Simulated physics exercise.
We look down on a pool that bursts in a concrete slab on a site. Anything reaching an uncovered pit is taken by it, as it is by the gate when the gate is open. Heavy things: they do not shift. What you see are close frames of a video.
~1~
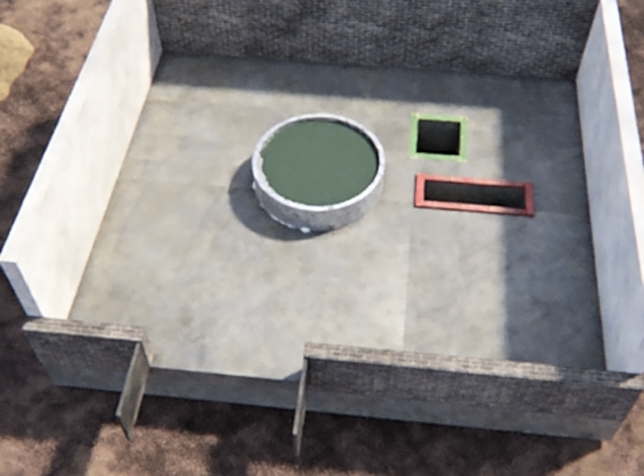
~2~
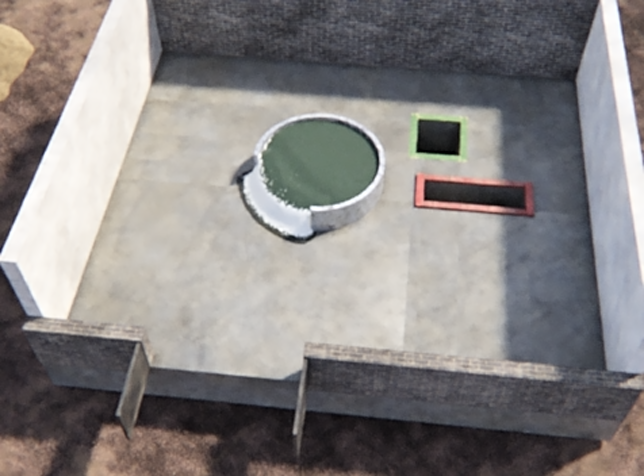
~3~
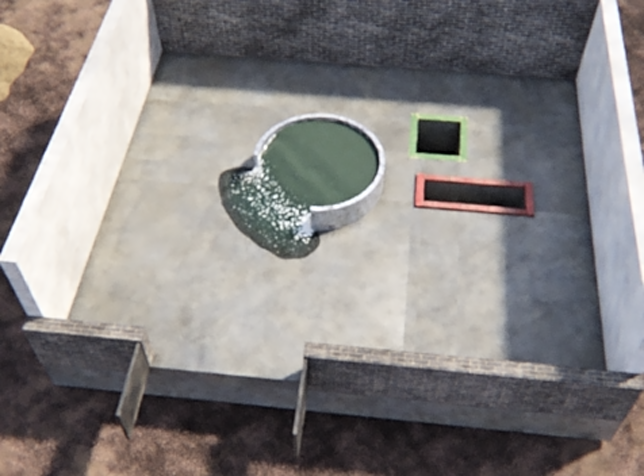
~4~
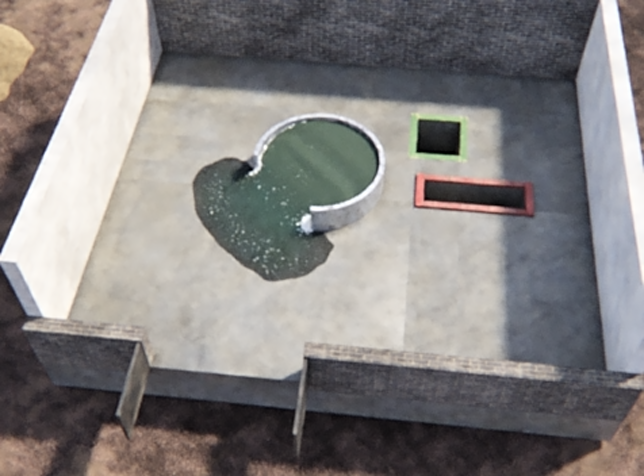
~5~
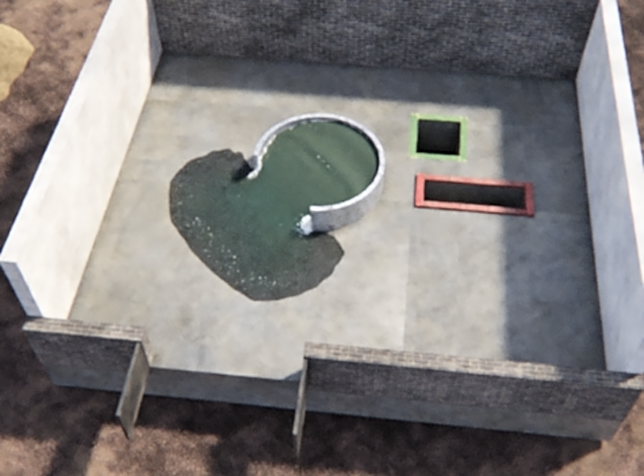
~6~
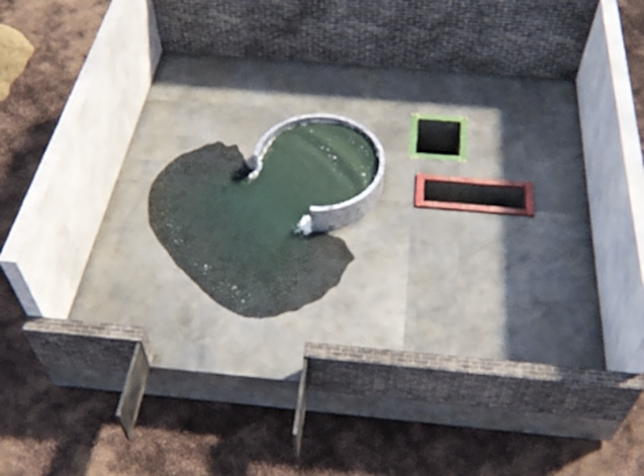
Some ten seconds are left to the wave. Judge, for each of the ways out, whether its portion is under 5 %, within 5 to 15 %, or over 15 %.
My judgement: The gate's portion is over 15 %; the green pit's portion is under 5 %; the red pit's portion is under 5 %.
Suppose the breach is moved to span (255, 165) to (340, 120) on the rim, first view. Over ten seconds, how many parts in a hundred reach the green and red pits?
Approximately, green takes 6 % and red takes 0 %.
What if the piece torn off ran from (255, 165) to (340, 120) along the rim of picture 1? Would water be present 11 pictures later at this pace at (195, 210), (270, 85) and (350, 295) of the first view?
So the first one is left untouched, the next drenched, and the last left untouched.
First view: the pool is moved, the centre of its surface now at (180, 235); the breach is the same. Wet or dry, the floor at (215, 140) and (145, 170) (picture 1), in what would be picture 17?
First spot spared, second spot submerged.
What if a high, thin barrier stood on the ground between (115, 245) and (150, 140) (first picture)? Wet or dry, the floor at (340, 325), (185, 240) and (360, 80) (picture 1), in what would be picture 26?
Going spot by spot: High and dry, then drenched, then high and dry.
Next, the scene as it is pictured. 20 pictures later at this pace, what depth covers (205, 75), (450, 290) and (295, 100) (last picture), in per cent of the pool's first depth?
In order: About 0, 0 and 0 in a hundred.
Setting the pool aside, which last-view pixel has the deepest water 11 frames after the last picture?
At about (70, 344).
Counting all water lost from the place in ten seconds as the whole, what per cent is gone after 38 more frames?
About 75 per cent.
A moment on, water covers 25 % of the floor; the gate 0 %, the green pit 0 %, the red pit 0 %.
Next, water covers 25 % of the floor; the gate 4 %, the green pit 0 %, the red pit 0 %.
Then, water covers 30 % of the floor; the gate 12 %, the green pit 0 %, the red pit 0 %.
Later, water covers 35 % of the floor; the gate 23 %, the green pit 0 %, the red pit 0 %.
In the end, water covers 60 % of the floor; the gate 31 %, the green pit 0 %, the red pit 0 %.
